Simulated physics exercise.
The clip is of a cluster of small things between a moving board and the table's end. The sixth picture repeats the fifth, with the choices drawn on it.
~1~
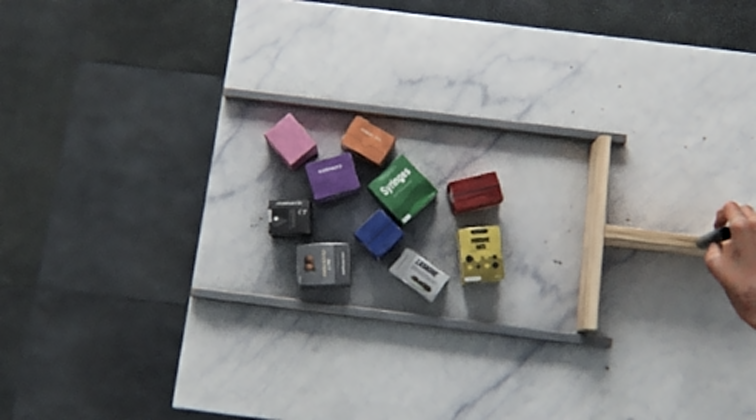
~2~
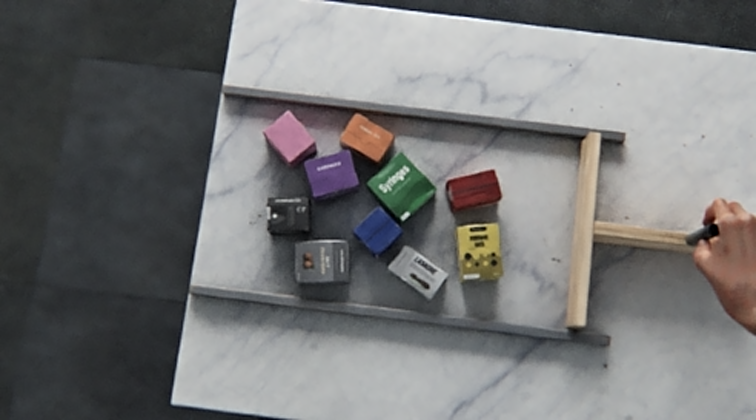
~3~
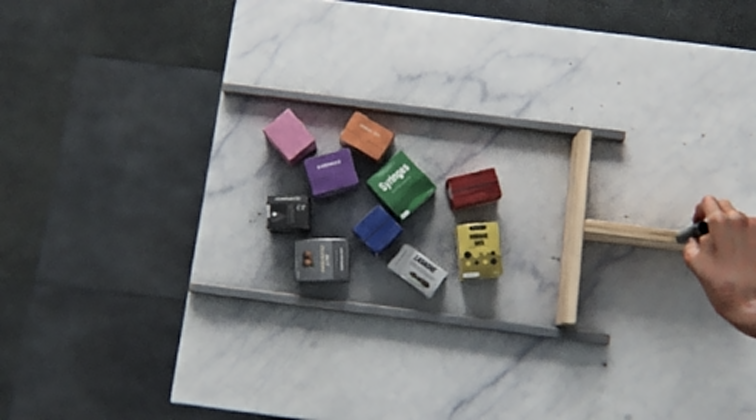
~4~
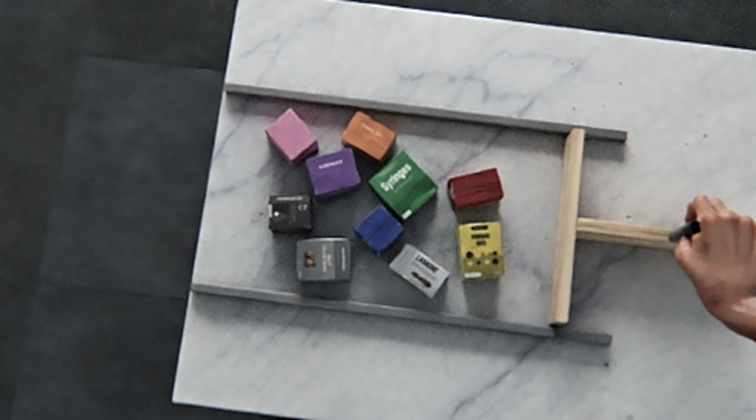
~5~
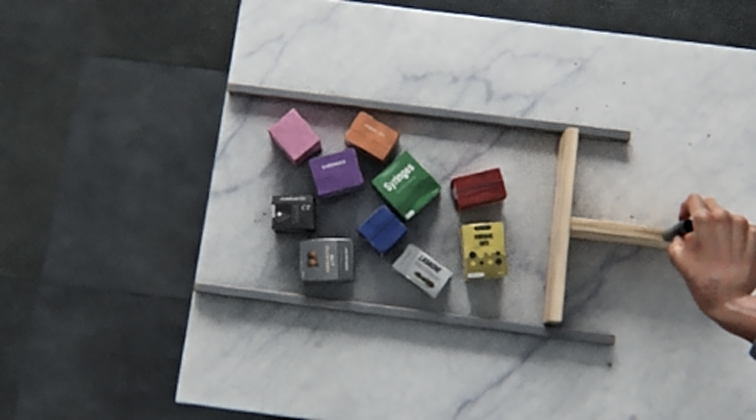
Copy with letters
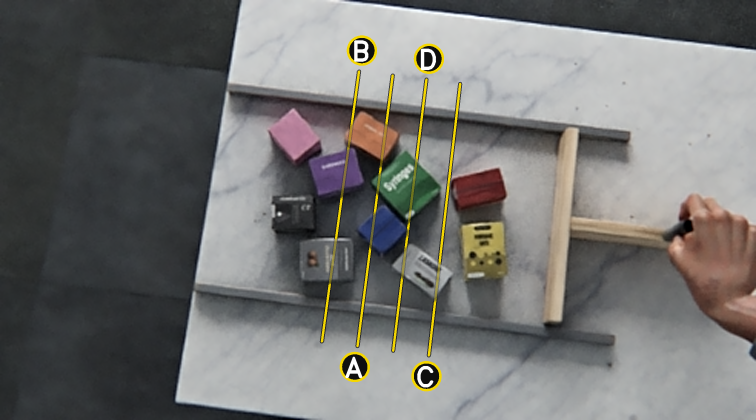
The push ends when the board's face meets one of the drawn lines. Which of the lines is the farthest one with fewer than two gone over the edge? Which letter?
At B, and not beyond.
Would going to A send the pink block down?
No.
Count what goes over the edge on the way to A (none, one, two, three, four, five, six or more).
By then, none.
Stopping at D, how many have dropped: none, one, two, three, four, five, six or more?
By then, none.
On the marked copy, A at (376, 207); B at (341, 203); C at (445, 216); D at (410, 211).
Following B. Soon after the start, board (485, 213); purple box (331, 174); orange packet (365, 136).
Later, board (404, 202); purple box (273, 174); black box (271, 219).
In the end, board (345, 195); purple box (217, 164); black box (222, 210); none fallen.
As for the rest, A is within the limit but short; C is within the limit but short; D is within the limit but short.
